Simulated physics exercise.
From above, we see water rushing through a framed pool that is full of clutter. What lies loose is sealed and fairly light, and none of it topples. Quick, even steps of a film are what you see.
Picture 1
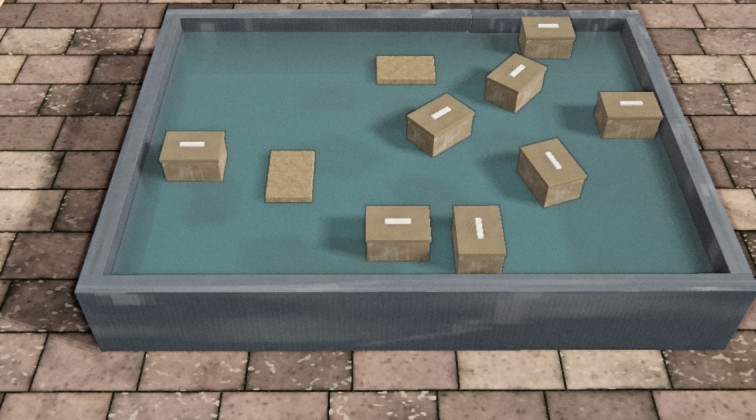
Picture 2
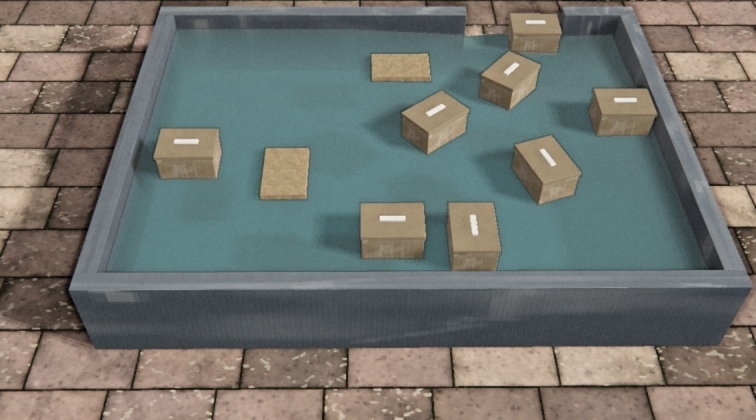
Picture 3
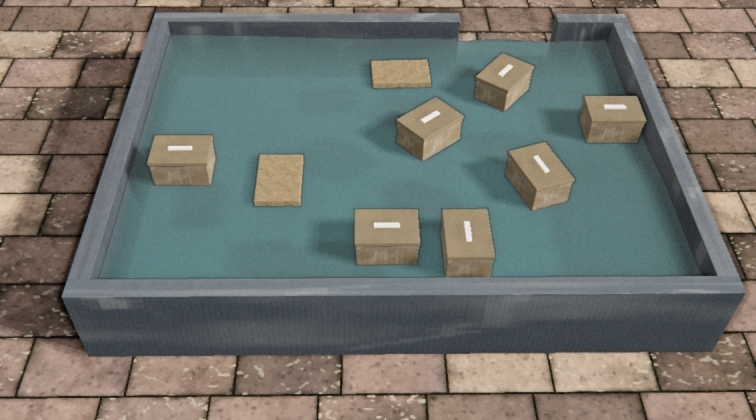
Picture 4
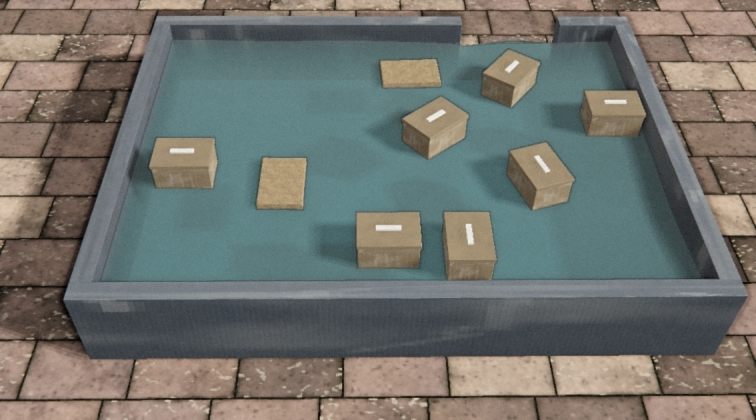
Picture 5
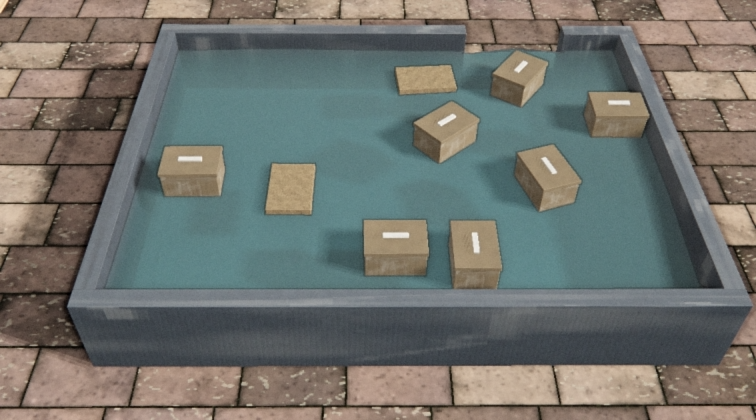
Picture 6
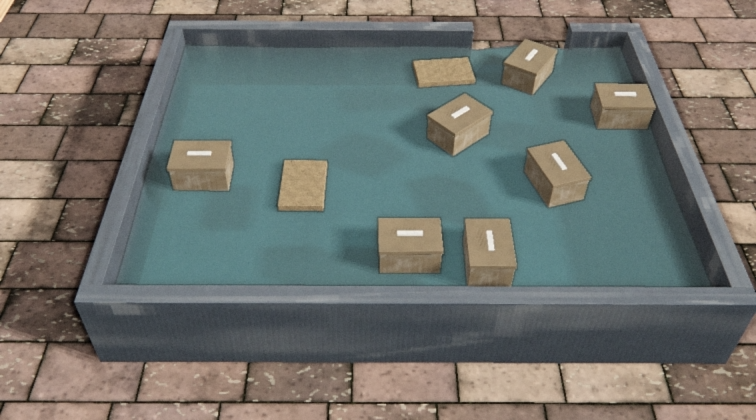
Gray-framed pool of tan boxes opening at the back wall, one box disappearing beside the gap, then a flat slab drifting right.
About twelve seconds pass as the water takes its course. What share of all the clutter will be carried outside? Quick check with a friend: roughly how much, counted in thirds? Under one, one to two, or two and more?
My forecast is one third to two thirds.
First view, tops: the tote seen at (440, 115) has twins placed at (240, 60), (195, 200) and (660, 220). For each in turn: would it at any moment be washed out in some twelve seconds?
The first does not leave, the second does not leave, and the third does not leave.
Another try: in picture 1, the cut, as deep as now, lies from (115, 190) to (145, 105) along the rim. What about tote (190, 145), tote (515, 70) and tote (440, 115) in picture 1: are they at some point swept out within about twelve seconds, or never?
Taken in turn, the first item is flushed away, the second is held back and the last is held back.
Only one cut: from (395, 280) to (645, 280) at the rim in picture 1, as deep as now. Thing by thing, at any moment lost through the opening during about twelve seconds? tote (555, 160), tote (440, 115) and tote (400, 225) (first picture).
Each in turn: Exits, exits, exits.
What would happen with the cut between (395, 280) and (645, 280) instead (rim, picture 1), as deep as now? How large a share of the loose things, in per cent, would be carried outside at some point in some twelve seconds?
60 %.
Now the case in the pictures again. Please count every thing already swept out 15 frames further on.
3.
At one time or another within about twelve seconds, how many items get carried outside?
Total: 5.
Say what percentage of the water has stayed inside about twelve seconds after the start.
My answer is close to 66 percent.
A moment on, 1 of 10 are out; 9 afloat.
Next, 3 of 10 are out; 7 afloat.
Later, 3 of 10 are out; 7 afloat.
In the end, 5 of 10 are out; 5 afloat.
